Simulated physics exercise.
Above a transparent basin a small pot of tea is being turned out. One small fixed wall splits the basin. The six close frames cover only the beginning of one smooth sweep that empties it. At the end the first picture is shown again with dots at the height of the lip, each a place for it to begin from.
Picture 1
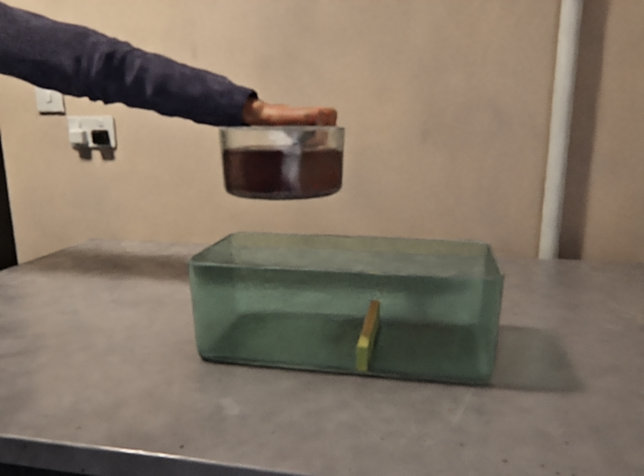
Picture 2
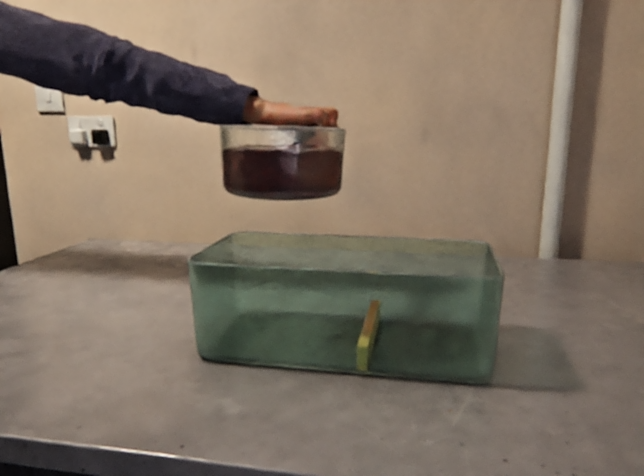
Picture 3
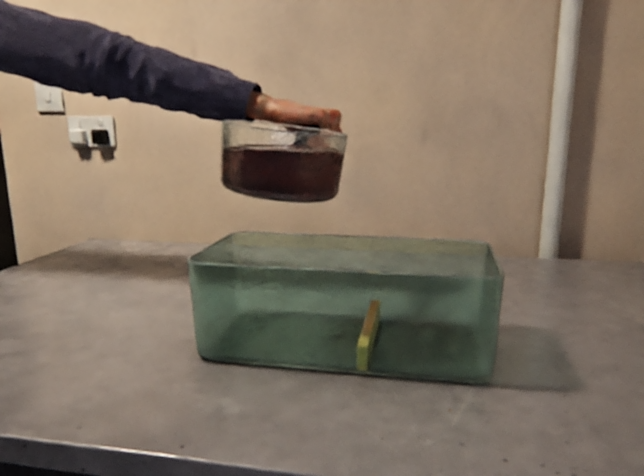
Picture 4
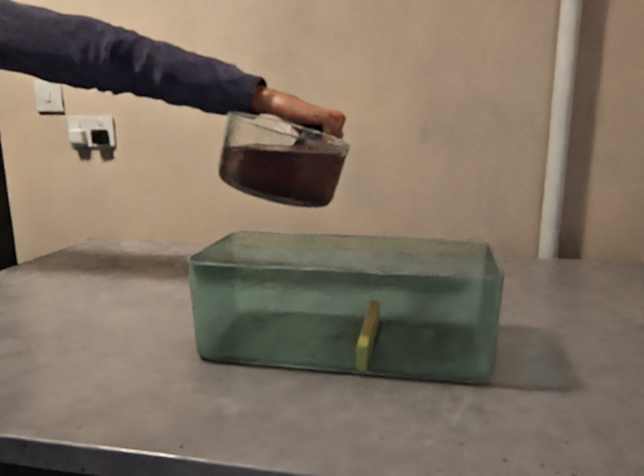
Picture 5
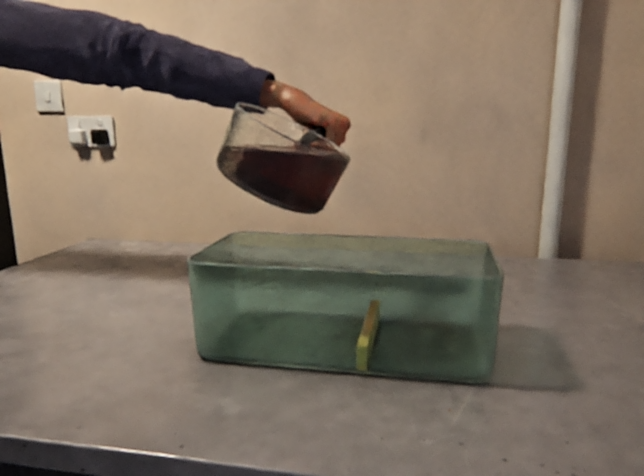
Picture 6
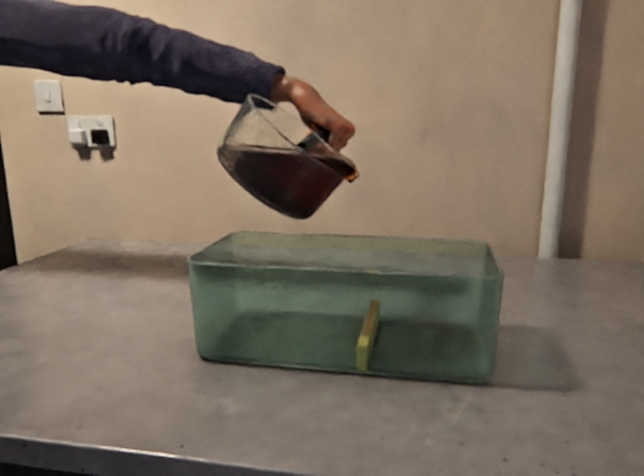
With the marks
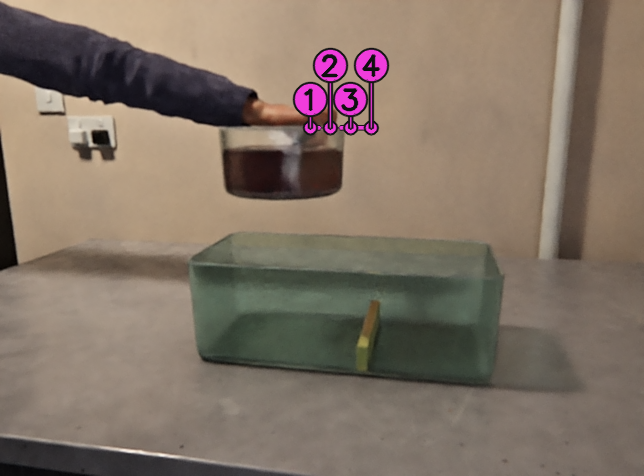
On a grey tabletop before a beige wall with white switches at left and a pale pipe at right, a still camera looks from the front and slightly above. A dark-sleeved arm from the left holds a clear glass pot of dark brown tea above a greenish transparent basin with a yellowish upright divider inside. The hand tilts the pot steadily rightward until tea just crosses its lip.
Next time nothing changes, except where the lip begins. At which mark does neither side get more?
Place 2.
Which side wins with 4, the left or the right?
The right one.
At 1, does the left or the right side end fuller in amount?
The left one.
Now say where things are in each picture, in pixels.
The first picture shows upright, lip at (341, 127); basin from (198, 355) to (493, 381); top of the wall at (370, 320); nothing has left yet.
The second picture shows upright, lip at (342, 129); nothing has left yet.
The third picture shows tipped about 7°, lip at (344, 135); nothing has left yet.
The fourth picture shows tipped about 16°, lip at (347, 145); nothing has left yet.
The fifth picture shows tipped about 27°, lip at (348, 158); nothing has left yet.
The sixth picture shows tipped about 39°, lip at (347, 172); tea is over the lip, down to (352, 179).
In magenta, 1 at (310, 127); 2 at (330, 127); 3 at (350, 127); 4 at (371, 127).
With 1, about 72 % ends left of the wall and 26 % right of it.
With 2, about 49 % ends left of the wall and 51 % right of it.
With 3, about 27 % ends left of the wall and 72 % right of it.
With 4, about 18 % ends left of the wall and 81 % right of it.
